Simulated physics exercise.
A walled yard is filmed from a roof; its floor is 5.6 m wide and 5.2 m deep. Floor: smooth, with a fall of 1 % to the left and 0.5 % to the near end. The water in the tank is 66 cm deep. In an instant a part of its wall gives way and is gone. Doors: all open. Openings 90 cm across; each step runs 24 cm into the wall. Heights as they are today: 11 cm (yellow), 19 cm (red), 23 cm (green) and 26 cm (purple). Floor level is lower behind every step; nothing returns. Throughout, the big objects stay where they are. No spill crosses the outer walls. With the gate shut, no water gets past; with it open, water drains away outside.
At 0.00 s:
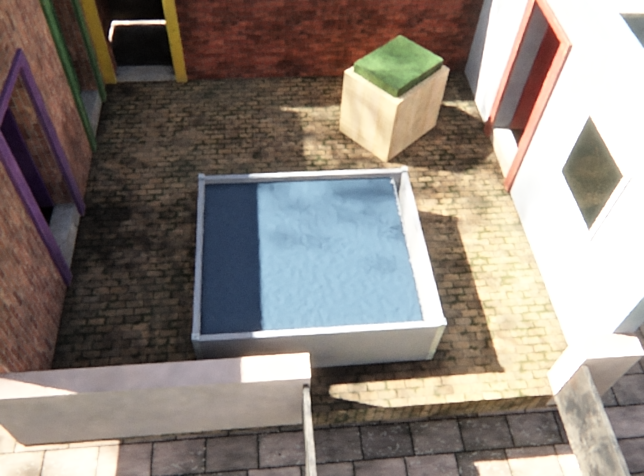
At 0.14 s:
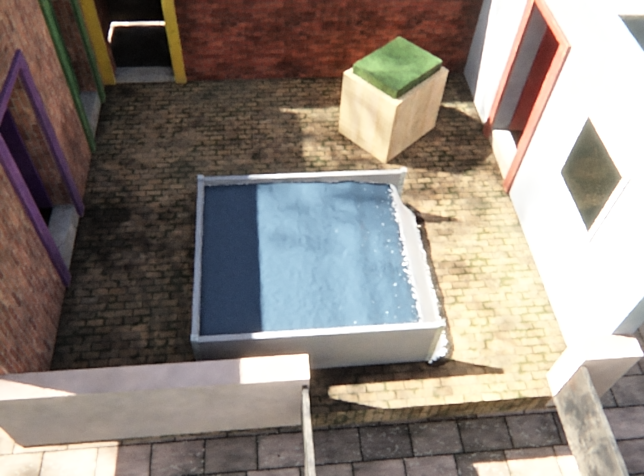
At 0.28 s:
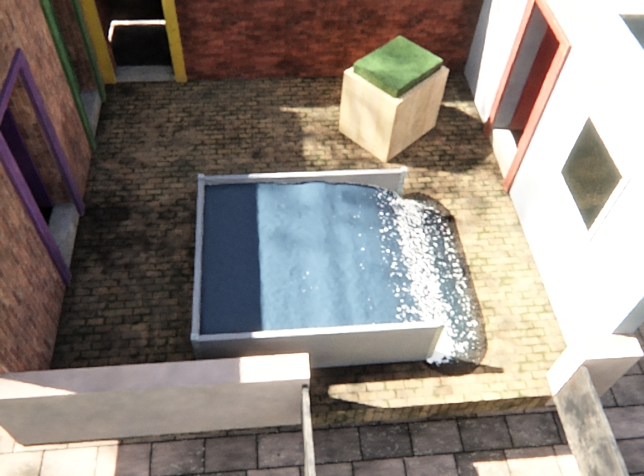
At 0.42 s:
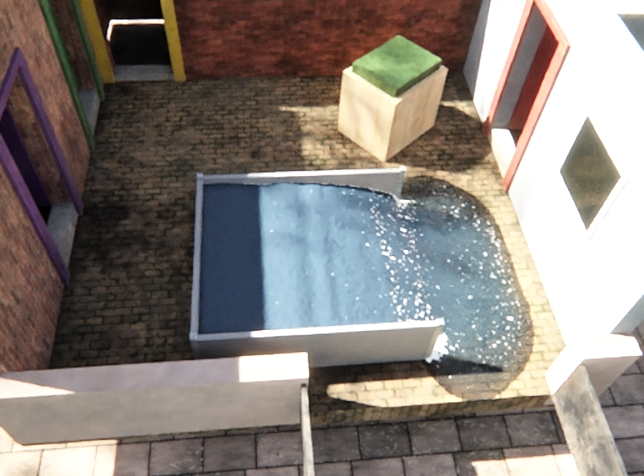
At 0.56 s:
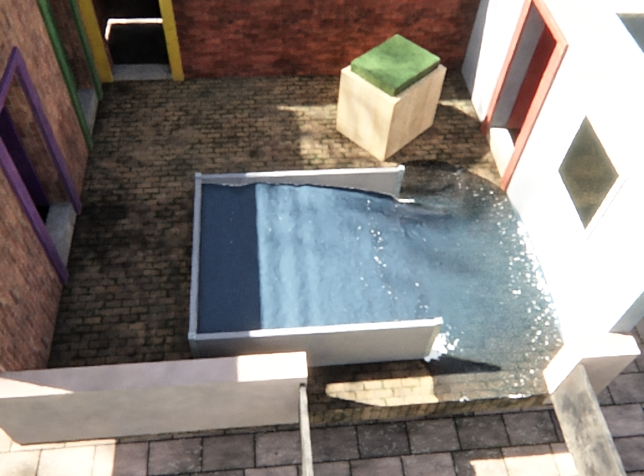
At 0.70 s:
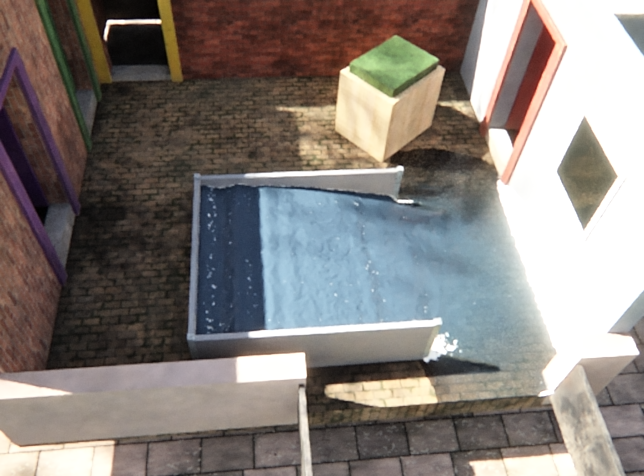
Water pouring from the opened right side of a white-walled tank, spreading over yard paving towards a red-framed doorway and white wall.
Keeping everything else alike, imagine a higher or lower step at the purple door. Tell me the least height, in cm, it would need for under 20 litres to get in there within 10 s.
You would need roughly 7.5 cm.
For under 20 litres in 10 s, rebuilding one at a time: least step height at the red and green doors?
You'd want about 17 centimetres at red and about 11.0 centimetres at green.
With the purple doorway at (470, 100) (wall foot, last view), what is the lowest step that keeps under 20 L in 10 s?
Roughly 24 cm, give or take.
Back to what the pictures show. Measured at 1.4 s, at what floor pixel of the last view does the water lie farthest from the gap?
Near (470, 99).
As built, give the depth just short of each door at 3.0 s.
Depths in cm: Yellow 0, red 18, green 0, purple 0.
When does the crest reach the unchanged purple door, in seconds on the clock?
That happens close to 6.0 s on the clock.
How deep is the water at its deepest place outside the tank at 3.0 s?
Up to some 39 centimetres, I'd say.
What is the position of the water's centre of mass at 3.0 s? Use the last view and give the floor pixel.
Roughly (409, 235).
After 1.4 s water covers 25 % of the floor, deepest (51 cm) near (572, 369); it has not reached the purple door.
After 3.0 s water covers 40 % of the floor, deepest (39 cm) near (467, 92); it has not reached the purple door.
After 10.0 s water covers 95 % of the floor, deepest (16 cm) near (39, 410); 8 cm at the purple door, 0 litres in over its 26 cm step.
At the purple door as built, the water arrived by 5.3 s and peaked near 12 cm at 5.8 s.
Run again over the same 10 s with other heights there, 29 litres in over 6.5 cm, 12 litres over 8.5 cm. The limit of 20 litres is kept from about 7.5 cm up.
